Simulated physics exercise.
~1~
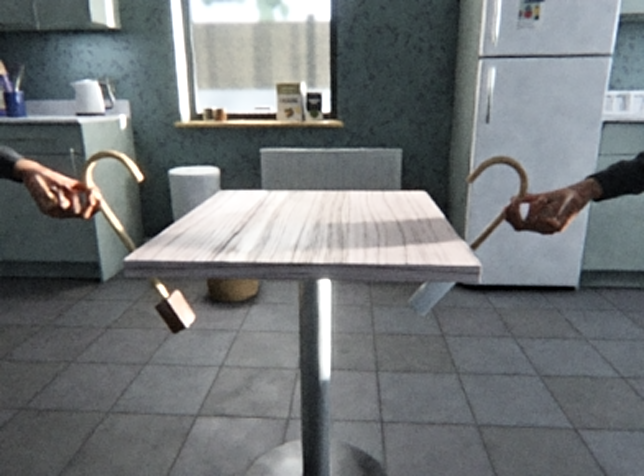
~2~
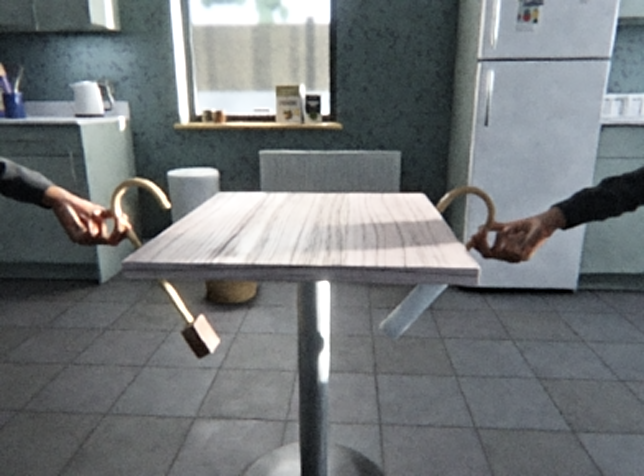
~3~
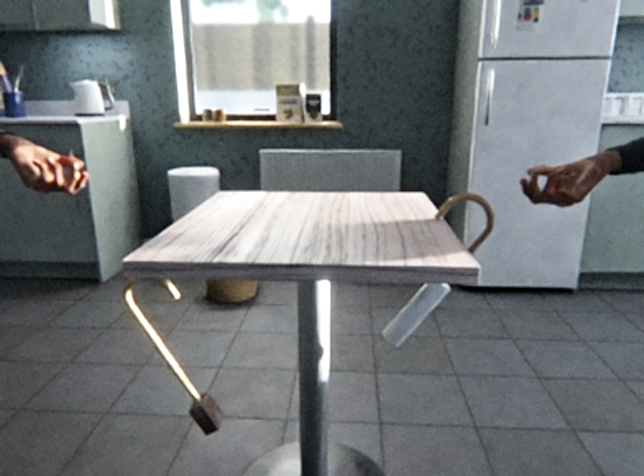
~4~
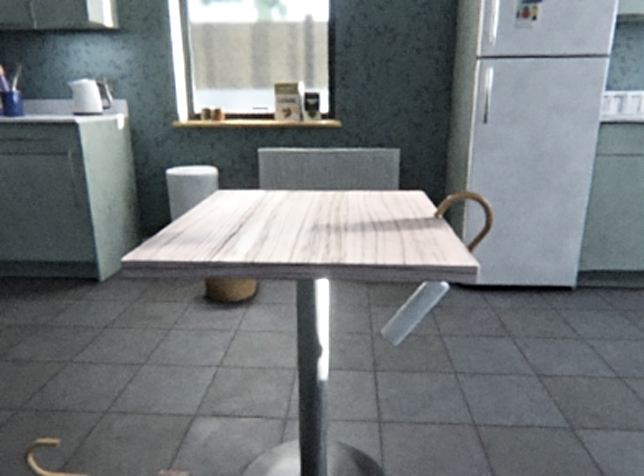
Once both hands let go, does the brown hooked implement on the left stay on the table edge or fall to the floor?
It falls to the floor, dropping past the left edge of the table. The white umbrella on the right stays hooked in place.
